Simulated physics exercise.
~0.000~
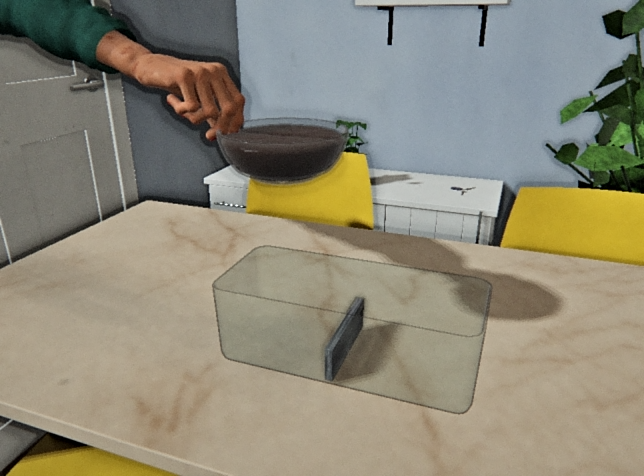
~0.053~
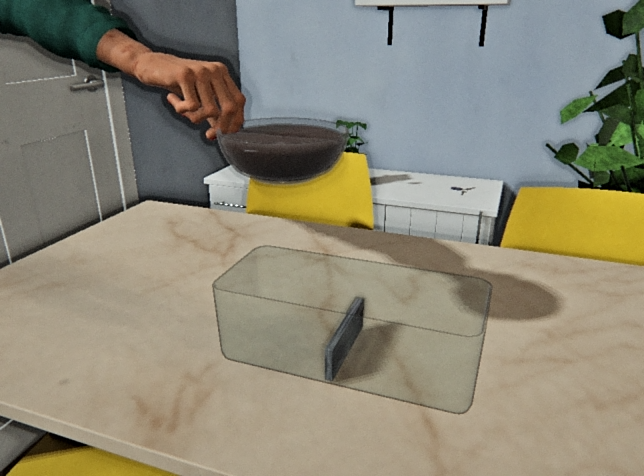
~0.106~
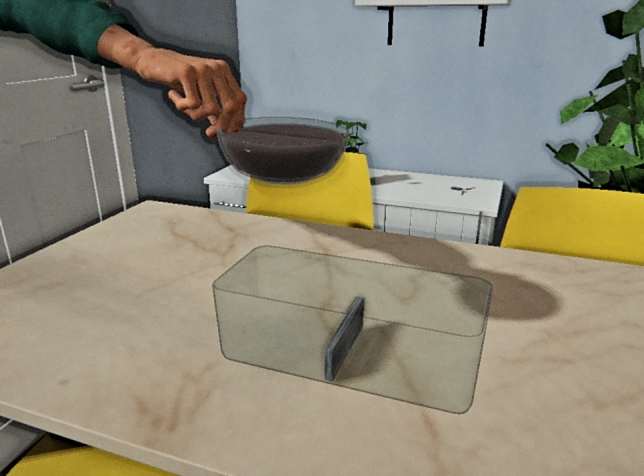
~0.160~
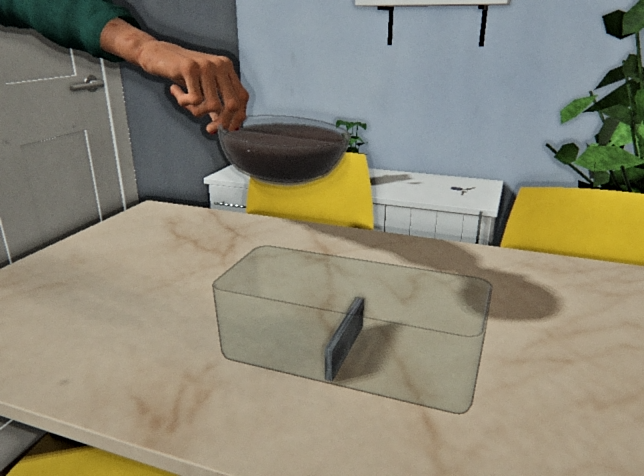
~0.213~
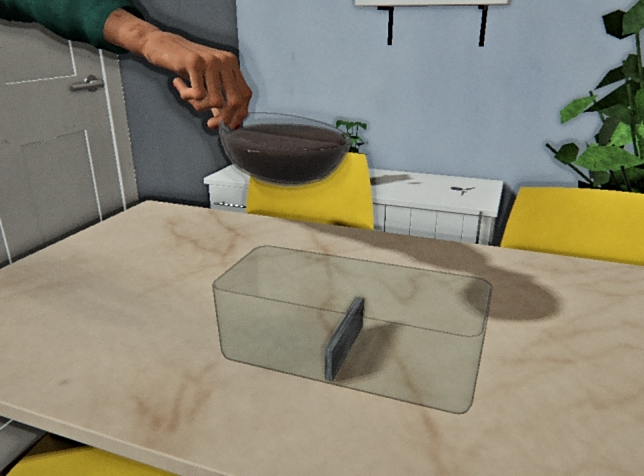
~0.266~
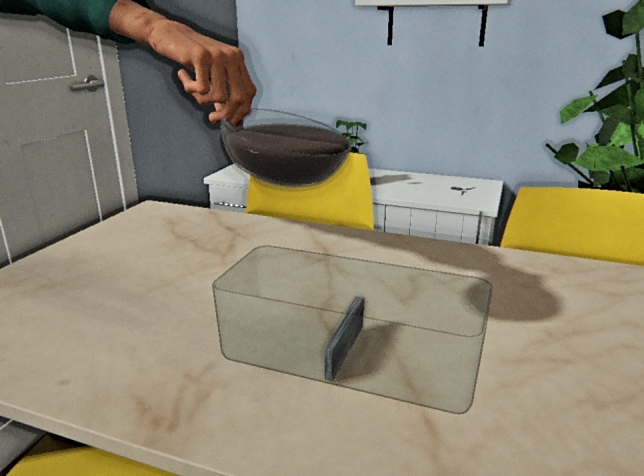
In this clip, a hand holds a clear bowl of dark coffee above a long, see-through basin with a low wall across its floor, on a marble-patterned table, and gradually tilts the bowl down toward the right.
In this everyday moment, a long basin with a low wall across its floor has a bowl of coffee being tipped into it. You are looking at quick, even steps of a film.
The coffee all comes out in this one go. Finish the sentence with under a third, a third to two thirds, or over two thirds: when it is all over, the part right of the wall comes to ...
When it is all over, the part right of the wall comes to over two thirds.
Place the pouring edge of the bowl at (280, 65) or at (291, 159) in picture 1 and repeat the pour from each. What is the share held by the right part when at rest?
Start one gives some 50 %, start two some 30 %.
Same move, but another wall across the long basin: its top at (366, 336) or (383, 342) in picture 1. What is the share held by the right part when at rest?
About 70 per cent on the first try, and 55 per cent on the second.
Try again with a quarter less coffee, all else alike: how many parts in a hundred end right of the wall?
Roughly 85 %.
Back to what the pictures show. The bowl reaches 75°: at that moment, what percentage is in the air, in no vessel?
It's close to 45 per cent.
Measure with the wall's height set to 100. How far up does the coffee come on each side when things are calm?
10 per cent for the left part, 50 for the right.
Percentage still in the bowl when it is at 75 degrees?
Near 15 per cent.
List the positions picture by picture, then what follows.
In the first picture, tilt 0°; pouring edge (344, 136); surface from (231, 132) to (344, 140); the long basin's rim runs from (236, 265) to (488, 308); the wall's top is at (346, 323).
In the second picture, tilt 1°; pouring edge (344, 136); surface from (231, 131) to (343, 141).
In the third picture, tilt 2°; pouring edge (345, 138); surface from (232, 131) to (344, 142).
In the fourth picture, tilt 5°; pouring edge (346, 142); surface from (233, 130) to (344, 144).
In the fifth picture, tilt 9°; pouring edge (347, 147); surface from (234, 130) to (346, 144).
In the sixth picture, tilt 14°; pouring edge (347, 153); surface from (237, 131) to (348, 147); 1 per cent is over the edge.
A moment on, the bowl is tipped on its side and 17 per cent is still to pour, 0 is left of the wall and 40 right of it.
Next, the bowl is tipped right over and 0 per cent is still to pour, 11 is left of the wall and 87 right of it.
Then the bowl is tipped right over and 0 per cent is still to pour, 11 is left of the wall and 87 right of it.
Later the bowl is tipped right over and 0 per cent is still to pour, 12 is left of the wall and 87 right of it.
At rest 12 per cent lies left of the wall, 87 right of it and 1 outside.
